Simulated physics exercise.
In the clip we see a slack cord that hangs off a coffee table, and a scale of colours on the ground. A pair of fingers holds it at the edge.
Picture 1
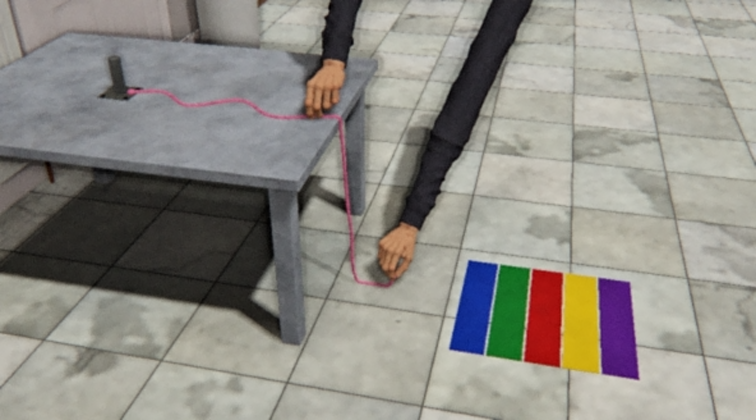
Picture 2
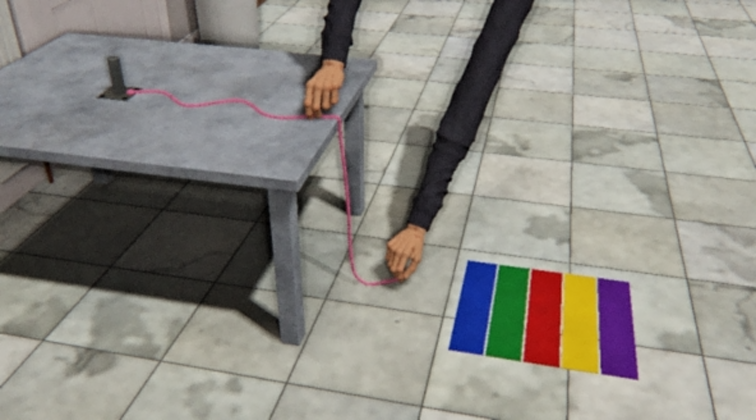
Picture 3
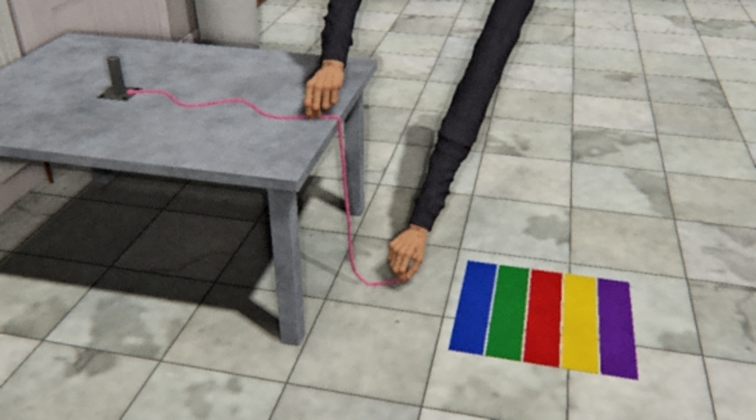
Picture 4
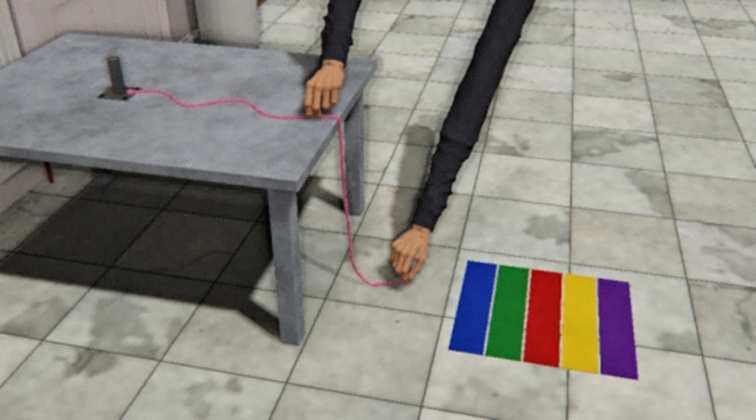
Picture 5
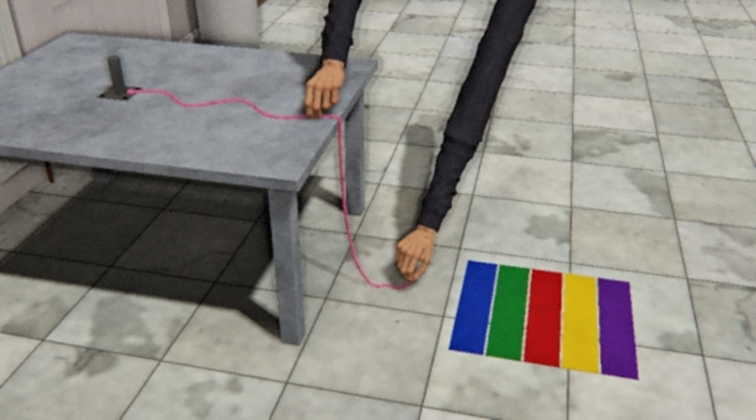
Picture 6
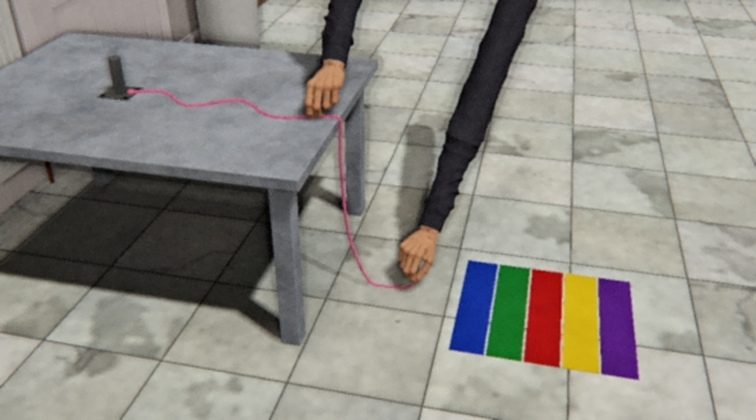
A hand near the floor draws the loose end of a pink cord slightly to the right, toward a strip of blue, green, red, yellow and purple bands, while another hand stays at the grey table's edge beside the cord.
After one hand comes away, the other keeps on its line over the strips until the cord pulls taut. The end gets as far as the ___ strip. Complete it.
The end gets as far as the red strip.
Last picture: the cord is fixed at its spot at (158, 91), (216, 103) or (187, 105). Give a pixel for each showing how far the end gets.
Approximately at (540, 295), at (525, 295) and at (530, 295), in that order.
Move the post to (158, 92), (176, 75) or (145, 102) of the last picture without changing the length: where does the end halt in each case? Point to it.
First (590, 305), then (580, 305), and last (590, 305).
Soon after, end near (473, 288); over blue.
After that, end near (520, 294); over green.
At the stop, end near (546, 298); over red. It gets as far as the red strip.
